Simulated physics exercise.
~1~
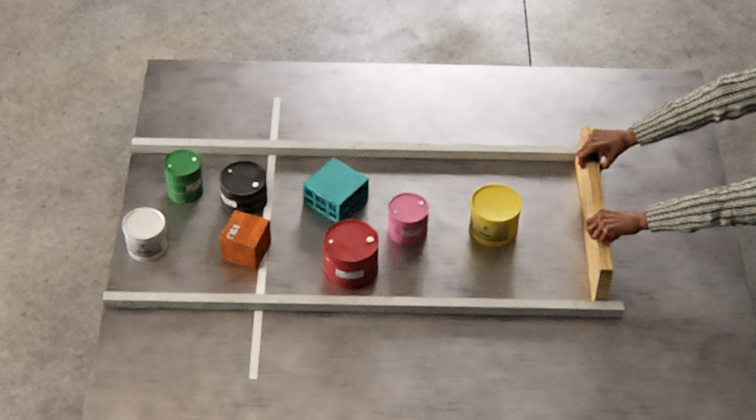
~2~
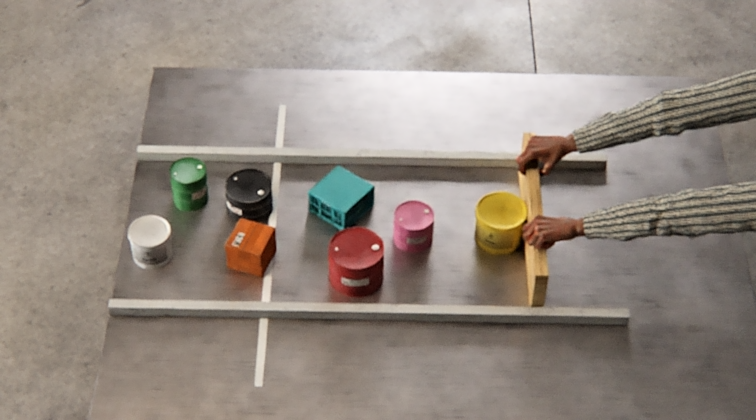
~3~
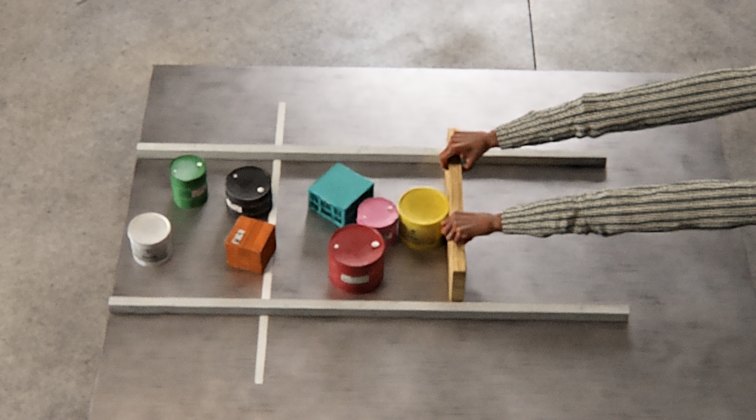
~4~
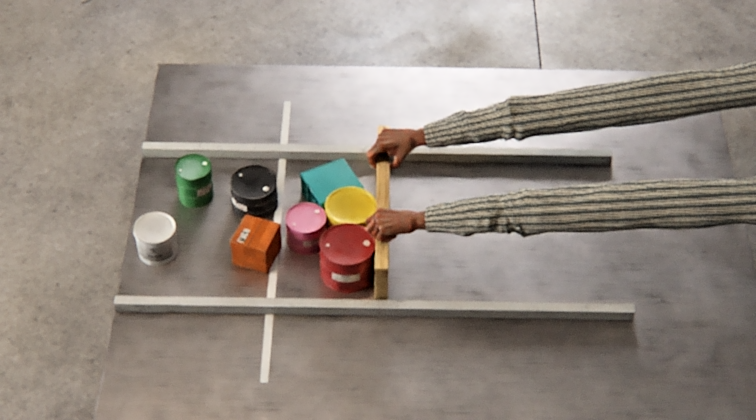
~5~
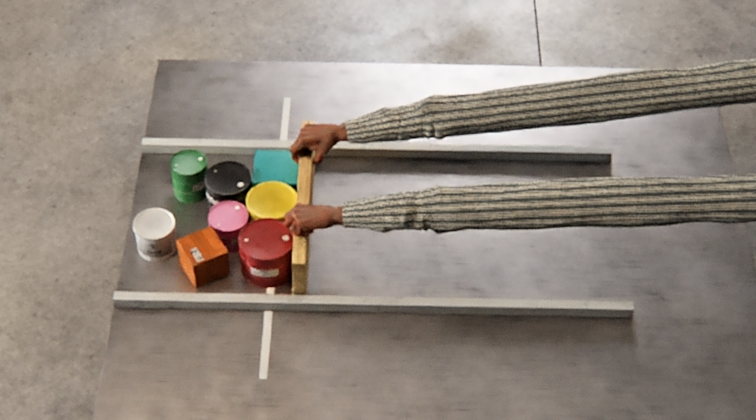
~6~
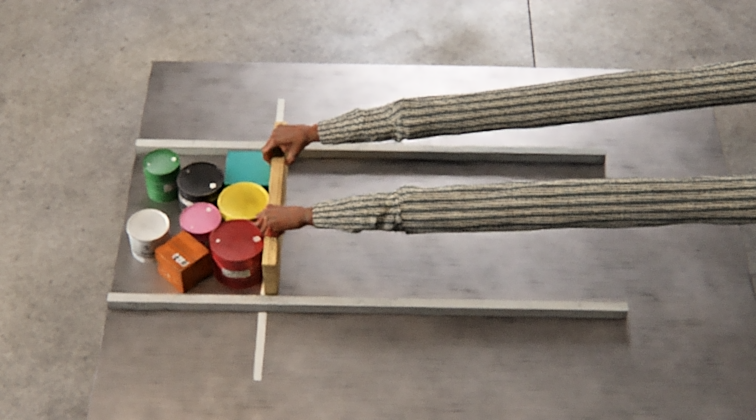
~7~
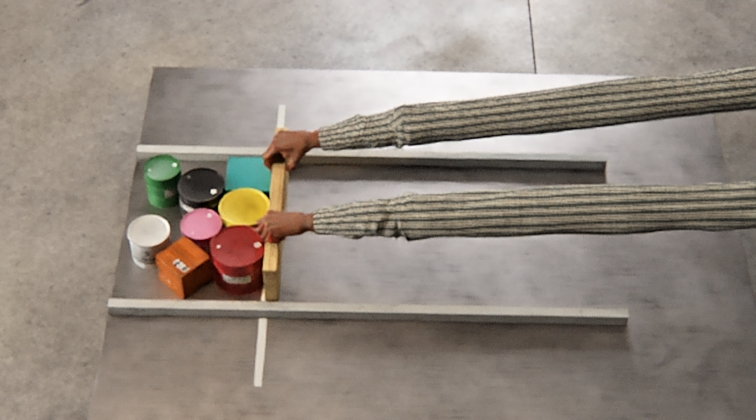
Two hands sliding a wooden plank left between rails, bunching colourful pails, canisters and crates together, then stopping at the tape mark.
